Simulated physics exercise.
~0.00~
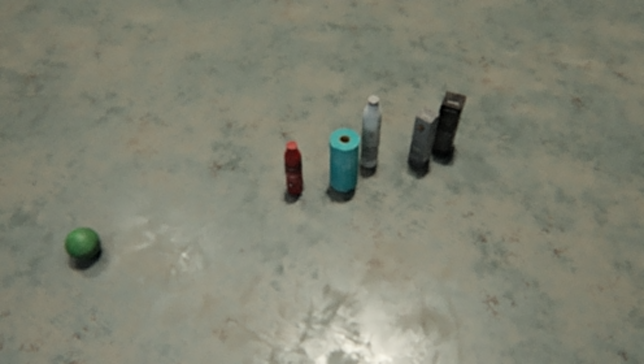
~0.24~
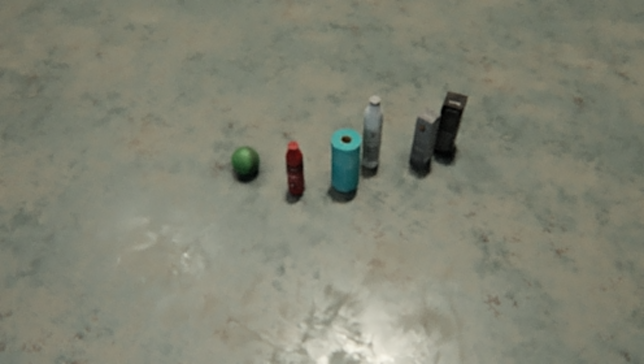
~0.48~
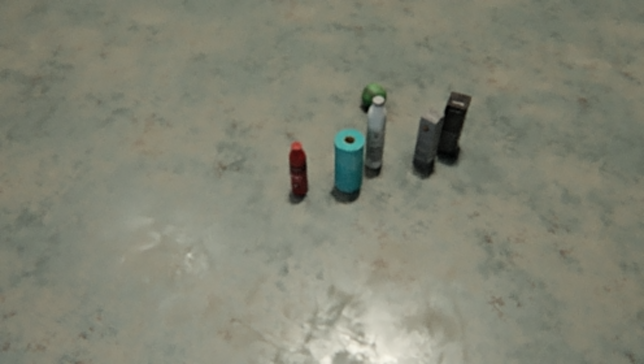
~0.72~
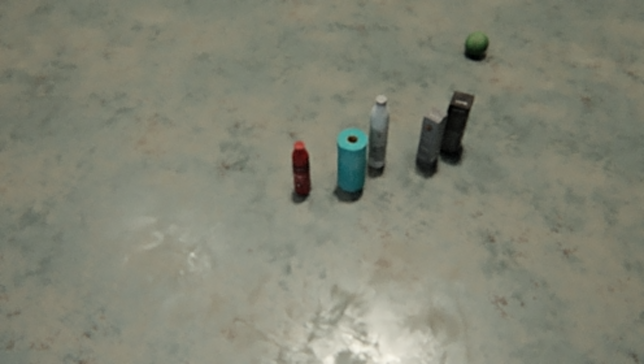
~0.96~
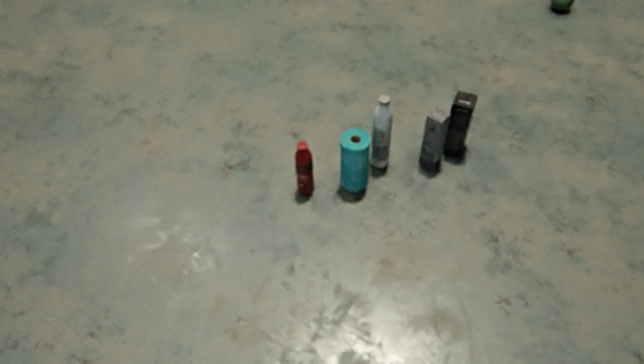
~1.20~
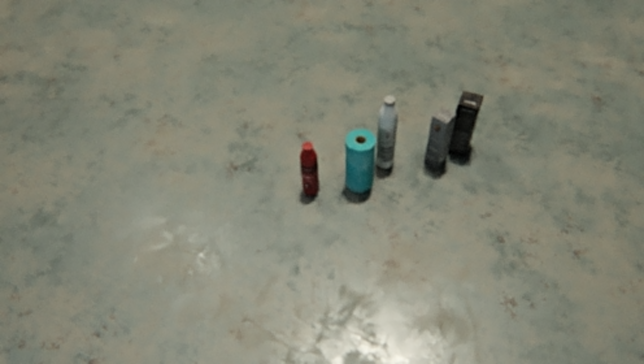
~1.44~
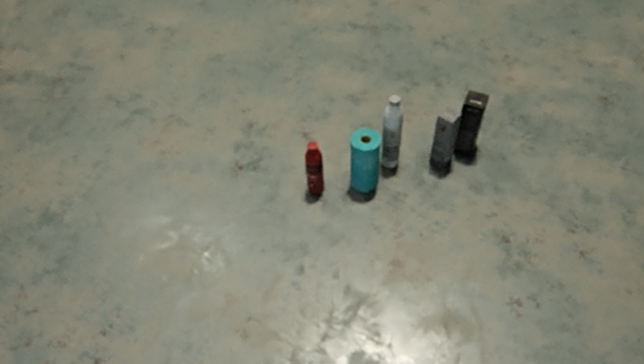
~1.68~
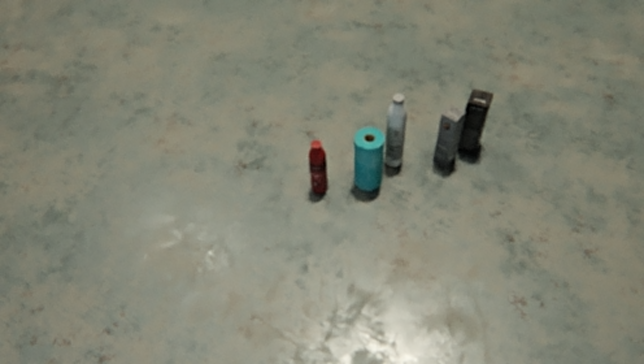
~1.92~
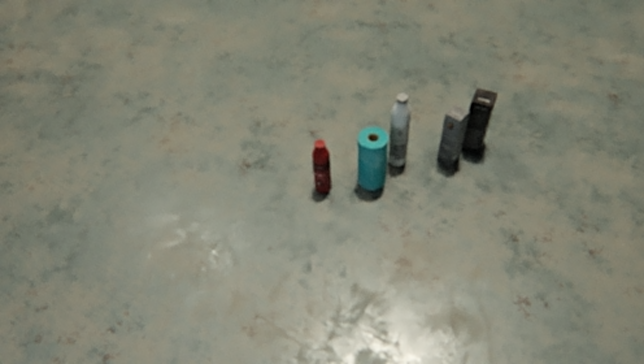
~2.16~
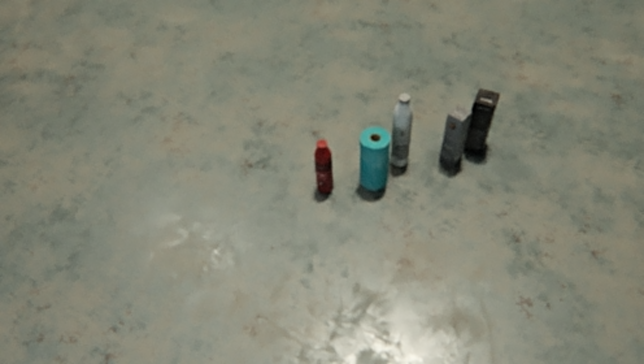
On a mottled, level floor, a green ball rolled from the left, passed behind a red bottle, a turquoise roll and the other standing items without knocking any over, and went out of view at the upper right, leaving all five upright.
